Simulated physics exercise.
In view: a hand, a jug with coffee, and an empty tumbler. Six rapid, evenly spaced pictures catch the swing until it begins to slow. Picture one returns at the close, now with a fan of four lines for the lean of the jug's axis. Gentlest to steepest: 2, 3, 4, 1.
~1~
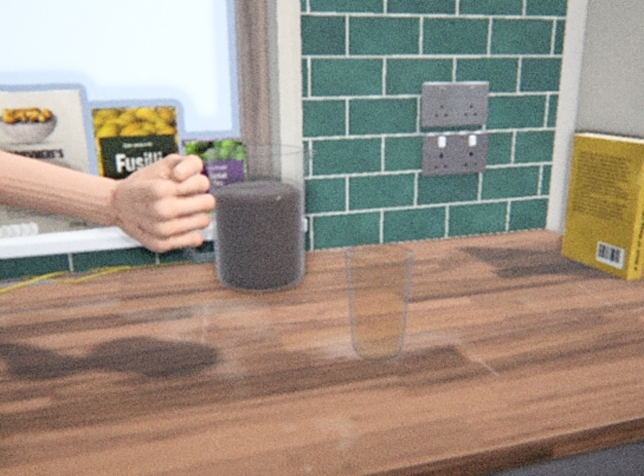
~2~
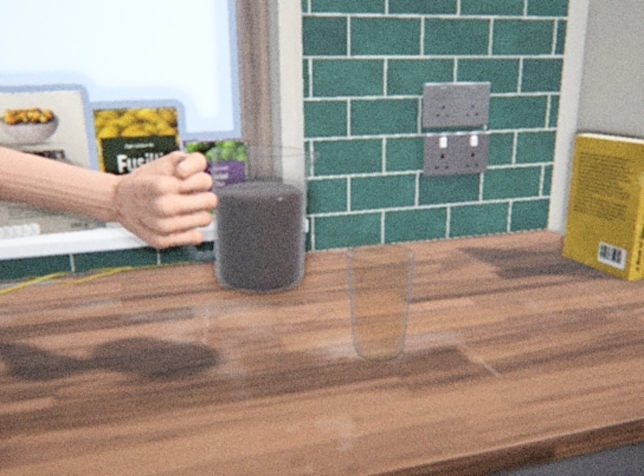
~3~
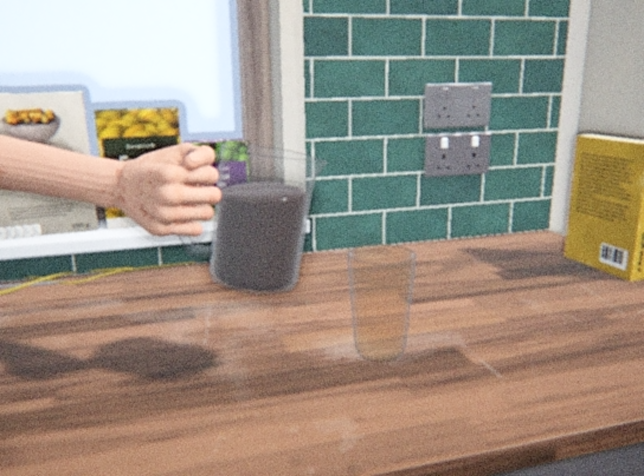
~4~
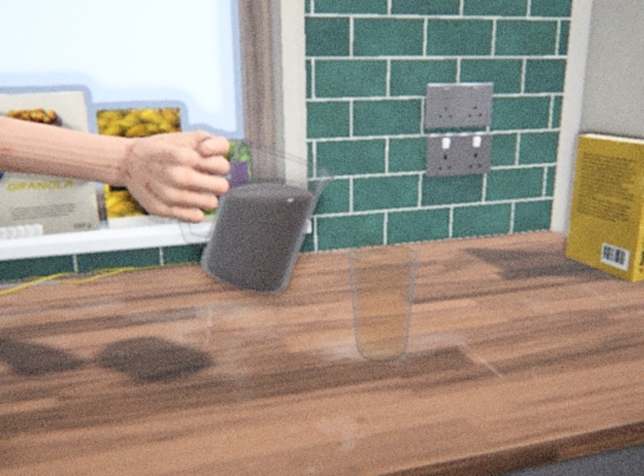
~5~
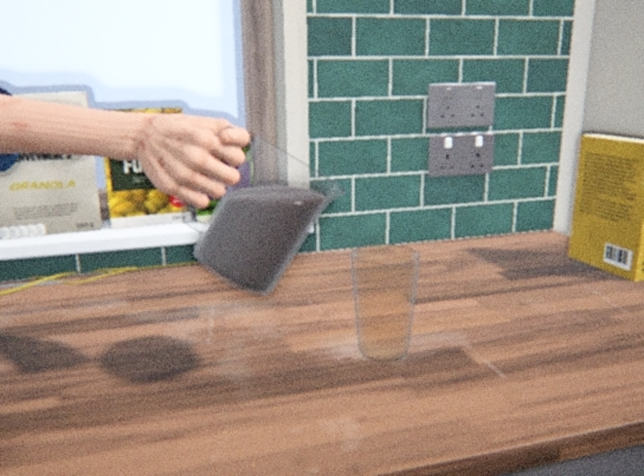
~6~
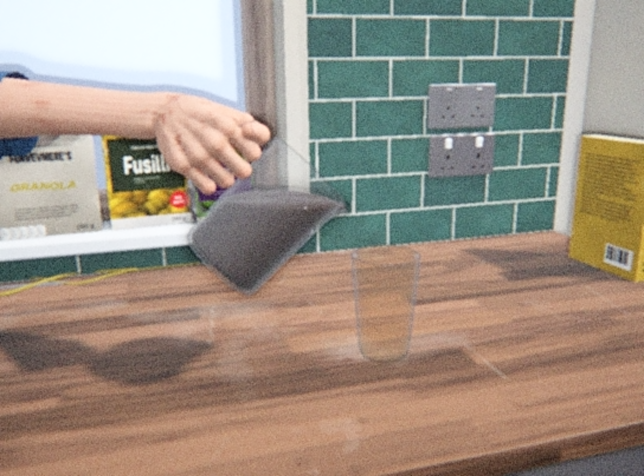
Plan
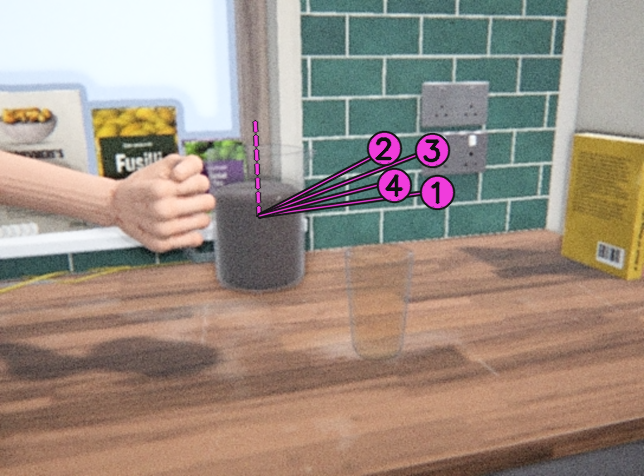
A hand tilting a clear jug of dark coffee steadily rightward beside an empty glass tumbler on a wooden kitchen counter.
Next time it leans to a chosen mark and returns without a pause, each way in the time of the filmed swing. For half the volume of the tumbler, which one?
2 beats the others.
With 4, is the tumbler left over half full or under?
Over half.
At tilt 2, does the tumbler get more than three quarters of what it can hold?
No.
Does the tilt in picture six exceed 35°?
Yes, it does.
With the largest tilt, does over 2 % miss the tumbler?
Yes.
On the marked copy, 1 at (420, 193); 2 at (369, 158); 3 at (415, 155); 4 at (377, 185).
Choosing 1, the tumbler ends with about 61 % of what it can hold; 32 % of the coffee is spilt.
Choosing 2, the tumbler ends with about 49 % of what it can hold.
Choosing 3, the tumbler ends with about 68 % of what it can hold.
Choosing 4, the tumbler ends with about 71 % of what it can hold; 13 % of the coffee is spilt.
